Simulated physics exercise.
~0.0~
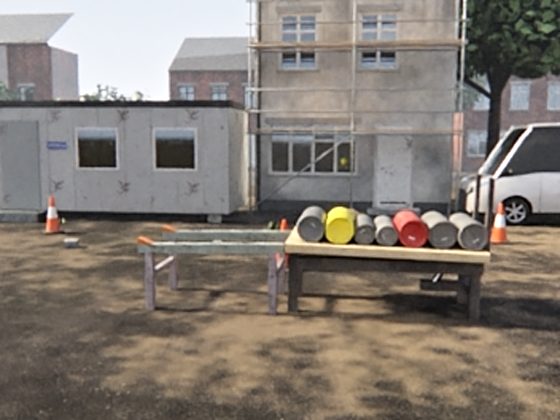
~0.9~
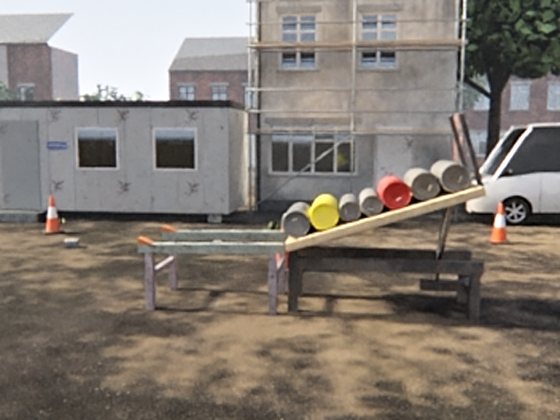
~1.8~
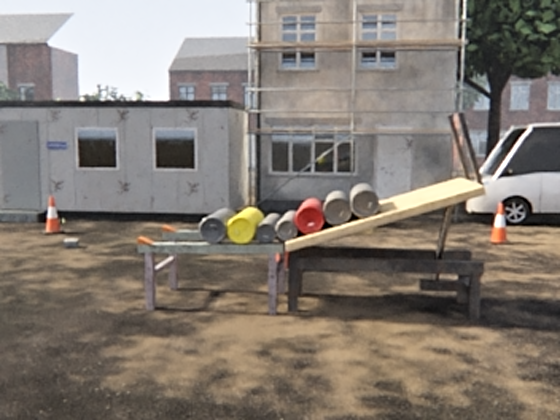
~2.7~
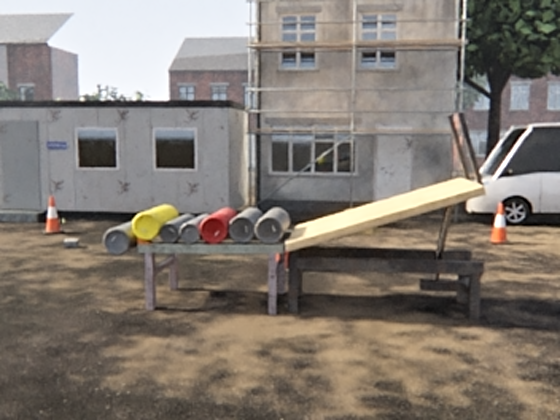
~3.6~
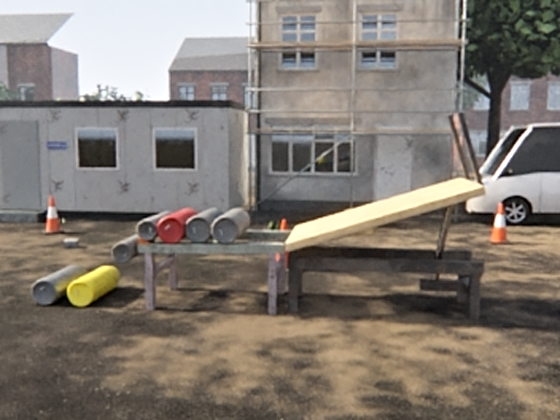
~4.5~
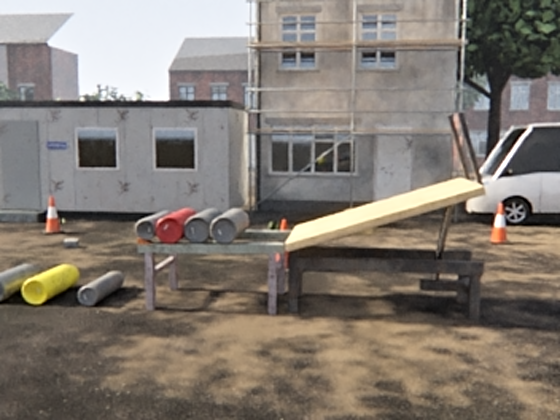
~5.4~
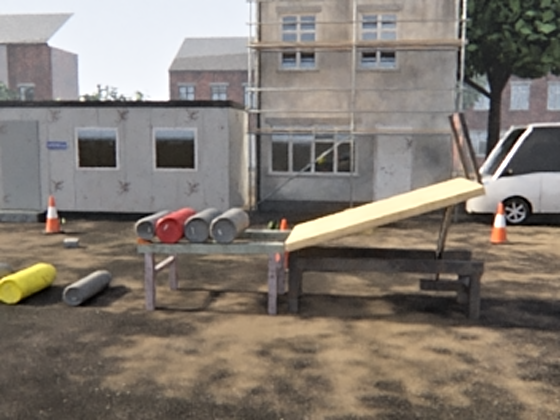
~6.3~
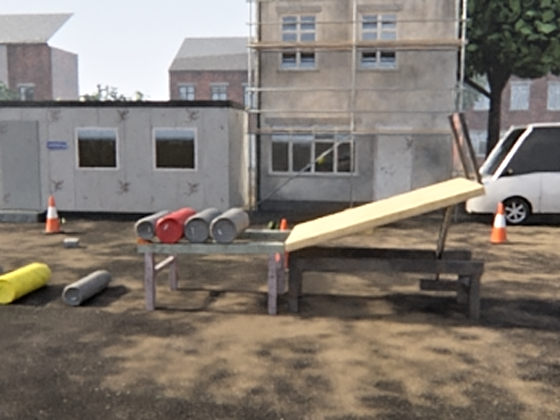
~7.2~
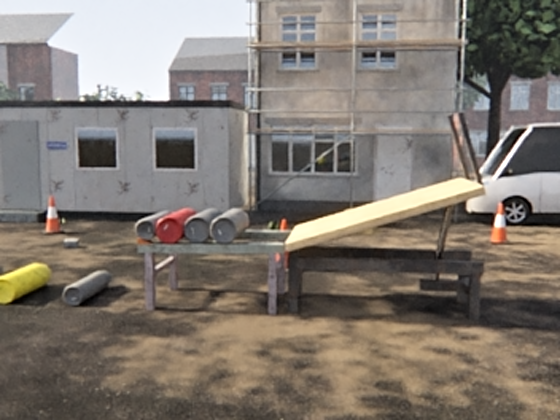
Building yard with a tilting wooden deck rolling seven cylinders left along a rack, yellow dropping to the ground, red staying up.
